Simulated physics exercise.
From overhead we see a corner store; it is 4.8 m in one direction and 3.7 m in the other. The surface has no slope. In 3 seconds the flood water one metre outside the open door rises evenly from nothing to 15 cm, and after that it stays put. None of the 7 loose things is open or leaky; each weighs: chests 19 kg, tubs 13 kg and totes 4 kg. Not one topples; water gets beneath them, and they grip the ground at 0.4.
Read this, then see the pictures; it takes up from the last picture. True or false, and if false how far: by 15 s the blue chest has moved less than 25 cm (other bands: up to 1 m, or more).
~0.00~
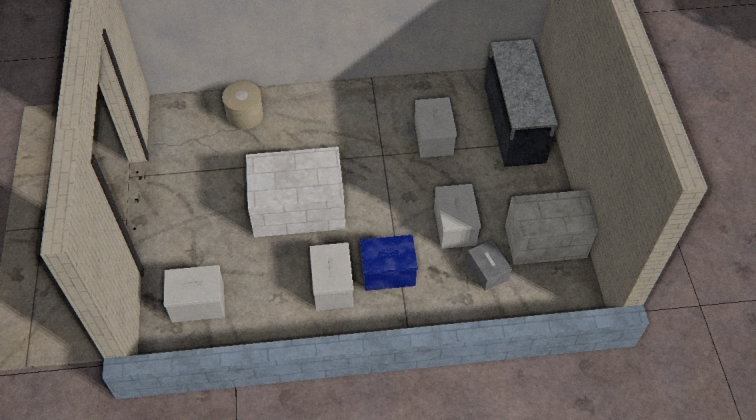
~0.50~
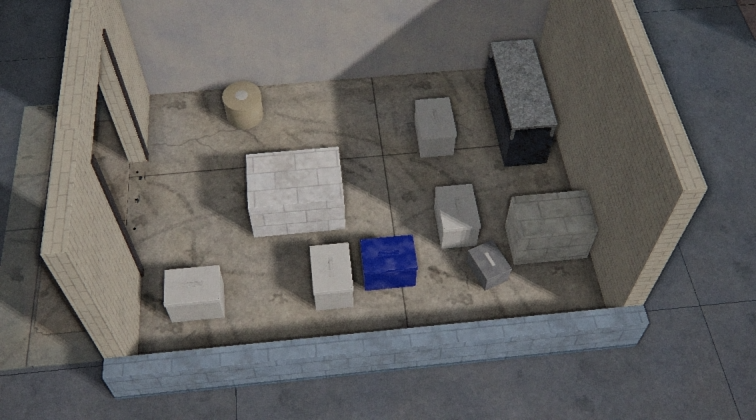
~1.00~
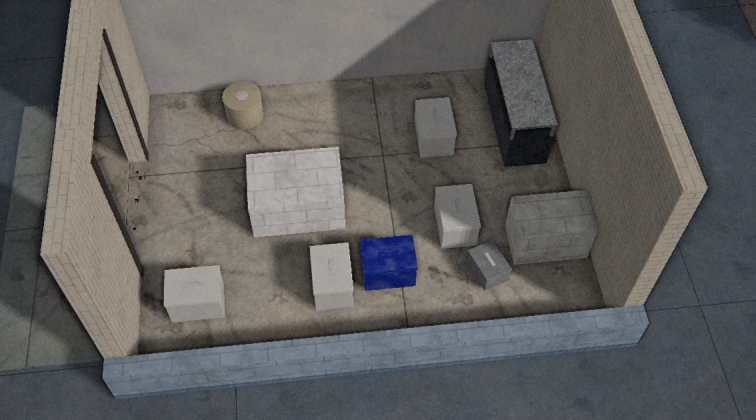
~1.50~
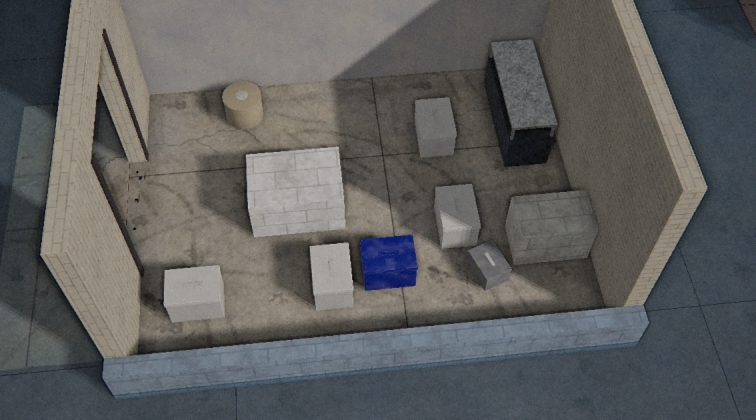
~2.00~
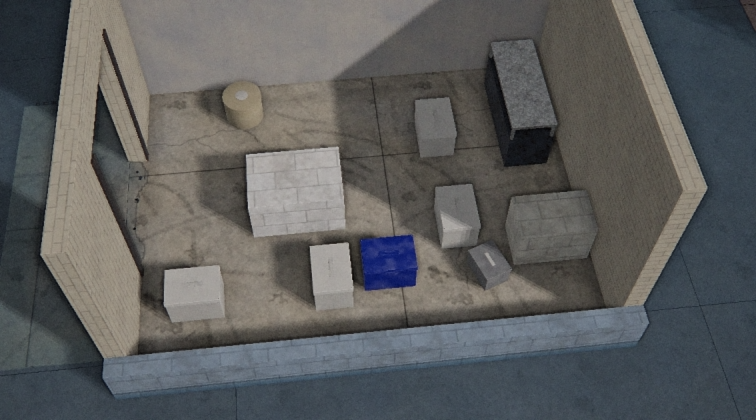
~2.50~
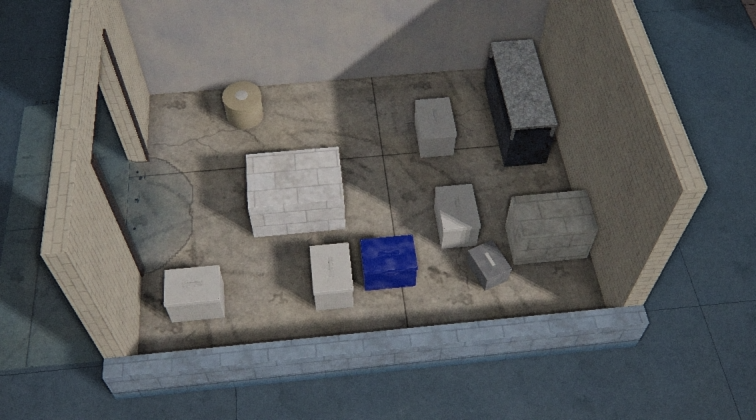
True.
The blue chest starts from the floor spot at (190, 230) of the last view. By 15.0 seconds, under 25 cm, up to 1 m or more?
What happens is it gets pushed a long way.
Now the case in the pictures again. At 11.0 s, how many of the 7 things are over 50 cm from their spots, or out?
I make it 0 by then.
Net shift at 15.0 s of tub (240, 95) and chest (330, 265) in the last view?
In turn: 100 cm, 20 cm.
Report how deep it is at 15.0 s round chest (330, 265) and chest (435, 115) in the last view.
Roughly 10 and 8 cm.
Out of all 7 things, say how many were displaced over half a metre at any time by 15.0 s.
All told, that gives 2.
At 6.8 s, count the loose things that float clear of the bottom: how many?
That would be 0 of them.
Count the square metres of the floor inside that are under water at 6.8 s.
At that time the wet patch spans about 12.0 m2.
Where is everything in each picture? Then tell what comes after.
The blue chest at (389, 253) rests on the ground; water covers 0.0 m2; 0 of 7 have shifted, in the first picture.
The blue chest at (389, 253), on the bottom; 0.0 m2 under water; 0 of 7 have shifted, in the second picture.
The blue chest at (389, 253) rests on the ground; 0.0 m2 under water; 0 of 7 have shifted, in the third picture.
The blue chest at (389, 253), on the bottom; 0.0 m2 under water; 0 of 7 have shifted, in the fourth picture.
The blue chest at (389, 253), on the bottom; water covers 0.0 m2; 0 of 7 have shifted, in the fifth picture.
The blue chest at (389, 253), on the bottom; 0.6 m2 under water; 0 of 7 have shifted, in the sixth picture.
After 3.5 s the blue chest is near (389, 253), 0.0 m from its start, aground; 0 afloat.
After 6.8 s the blue chest is near (389, 253), 0.0 m from its start, aground; 0 afloat.
After 11.0 s the blue chest is near (389, 253), 0.0 m from its start, aground; 1 afloat.
After 15.0 s the blue chest is near (390, 256), 0.0 m from its start, afloat; 6 afloat.
